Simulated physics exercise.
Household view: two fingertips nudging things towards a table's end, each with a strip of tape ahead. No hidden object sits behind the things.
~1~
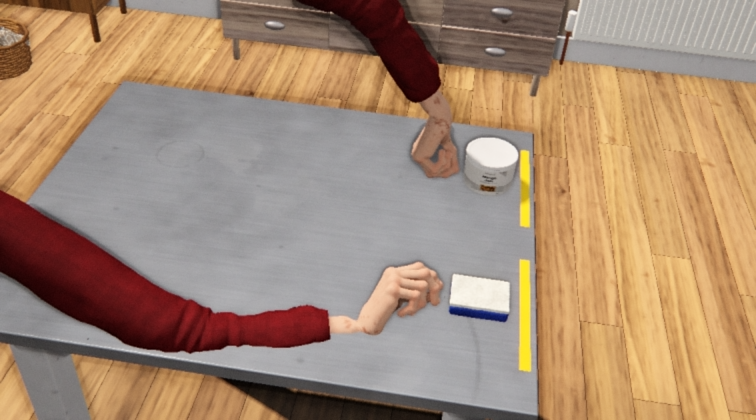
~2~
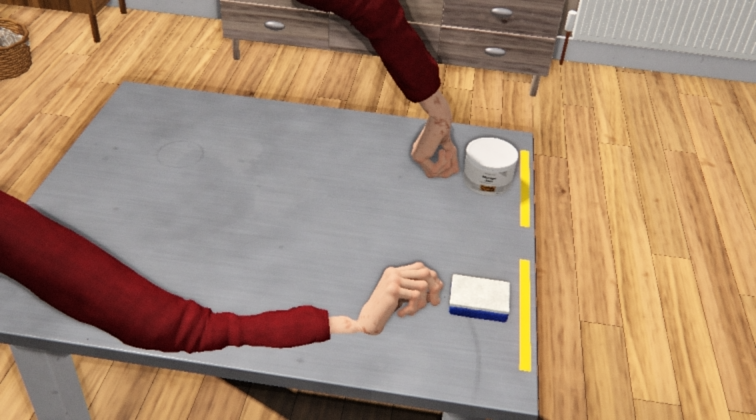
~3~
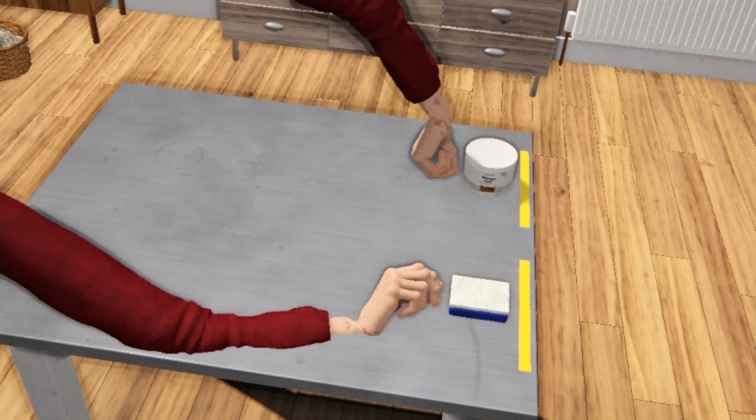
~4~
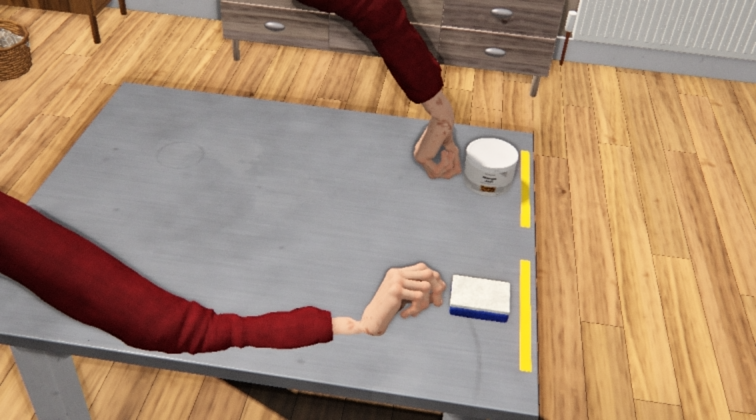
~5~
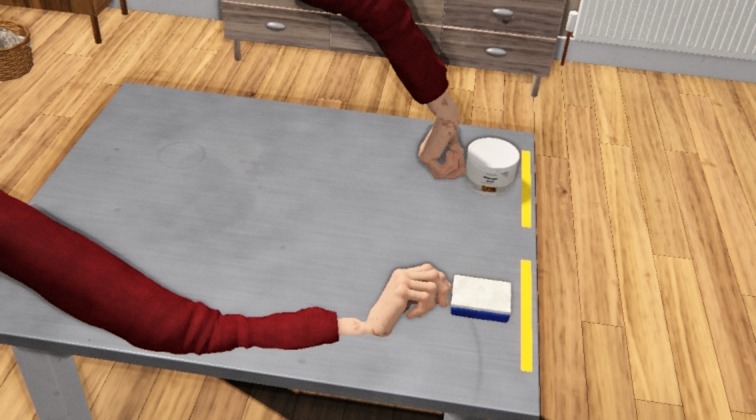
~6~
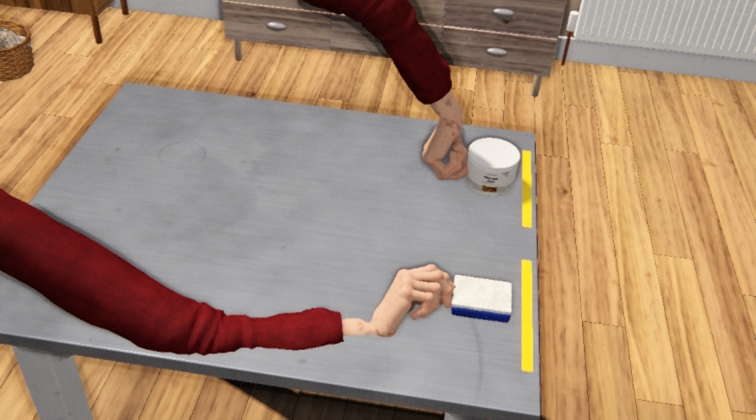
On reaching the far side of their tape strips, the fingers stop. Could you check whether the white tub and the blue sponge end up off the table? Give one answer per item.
The white tub: Yes, off the table; the blue sponge: Yes, off the table.
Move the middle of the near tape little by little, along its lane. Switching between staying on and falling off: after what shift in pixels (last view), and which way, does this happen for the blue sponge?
Shift: About 24 px, direction left.
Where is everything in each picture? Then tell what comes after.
White tub (490, 167); blue sponge (479, 298), in the first frame.
Blue sponge (479, 299), in the second frame.
White tub (489, 168), in the third frame.
Blue sponge (479, 299), in the fourth frame.
White tub (491, 168), in the fifth frame.
White tub (492, 168); blue sponge (481, 299), in the sixth frame.
Then, 1.40 s later than the last frame, white tub tilted by 44° near (568, 197); blue sponge dropping near (554, 371).
Then, 1.70 s later than the last frame, white tub dropping near (554, 402); blue sponge fallen.
When it is over, the white tub falls off the table; the blue sponge falls off the table.
